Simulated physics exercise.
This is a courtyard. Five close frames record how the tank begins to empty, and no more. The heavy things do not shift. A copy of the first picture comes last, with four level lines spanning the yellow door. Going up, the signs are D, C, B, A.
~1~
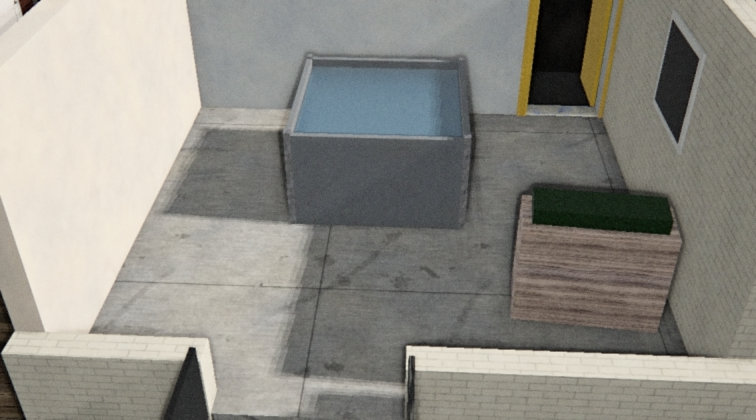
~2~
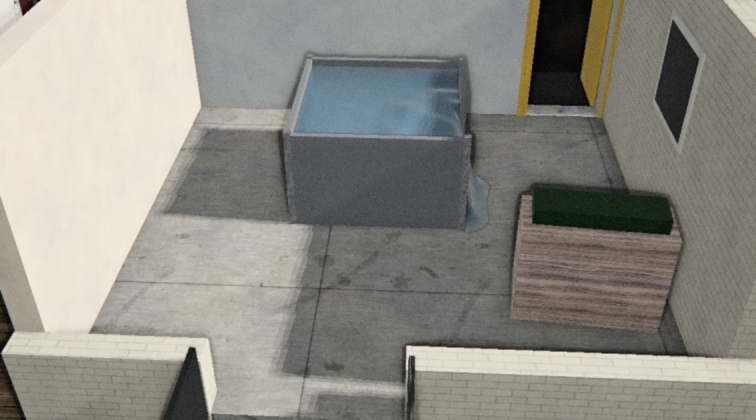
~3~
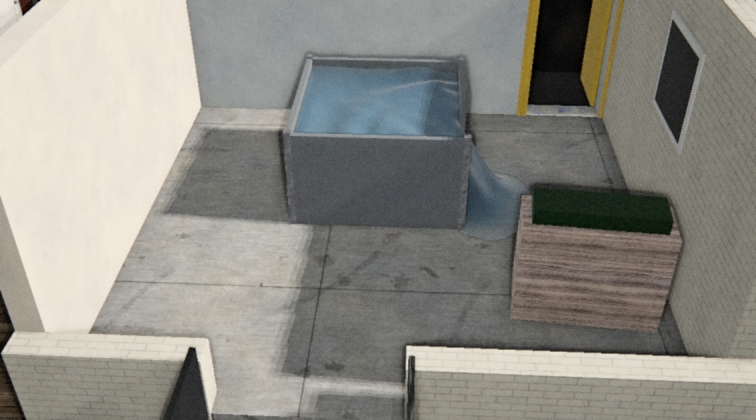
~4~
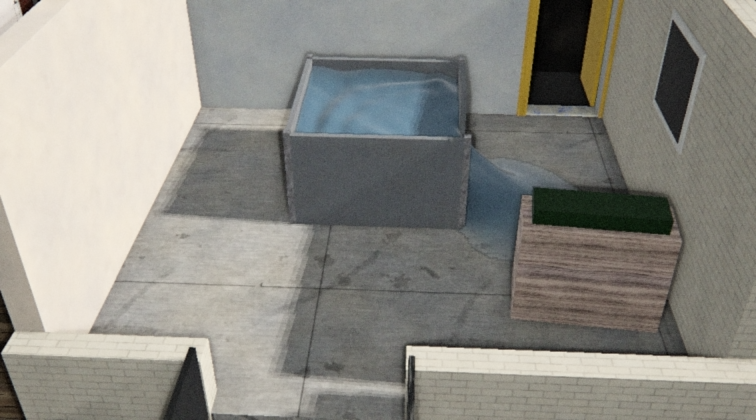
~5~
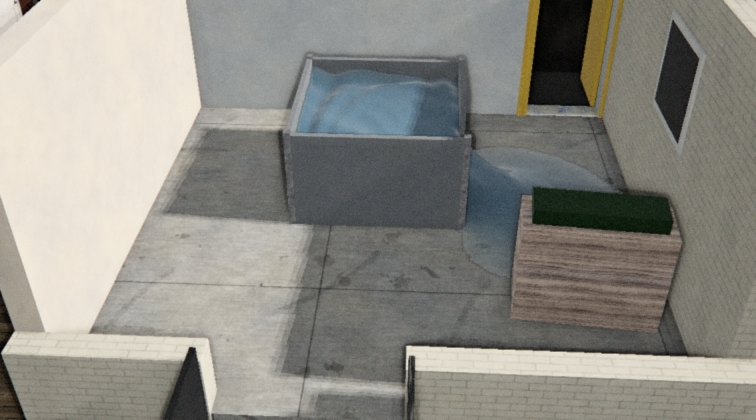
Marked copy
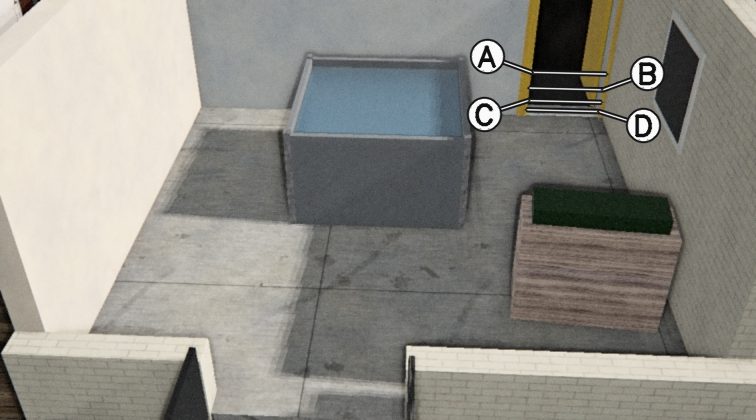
Water pours from the right side of a gray tank and spreads around a wooden planter.
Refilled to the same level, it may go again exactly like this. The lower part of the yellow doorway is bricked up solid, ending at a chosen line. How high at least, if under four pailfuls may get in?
Mark B.
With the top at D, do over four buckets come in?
Yes, it does.
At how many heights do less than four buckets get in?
Two.
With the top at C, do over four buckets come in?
Yes, that goes wrong.
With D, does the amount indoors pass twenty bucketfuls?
Yes.
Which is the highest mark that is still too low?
C.
On the marked copy, A at (568, 73); B at (566, 88); C at (564, 101); D at (563, 110); from the bottom up D, C, B, A.
For mark A, nothing gets over.
For mark B, a bucket or two gets in.
For mark C, some 20 bucketfuls get in.
For mark D, dozens of bucketfuls pour in.
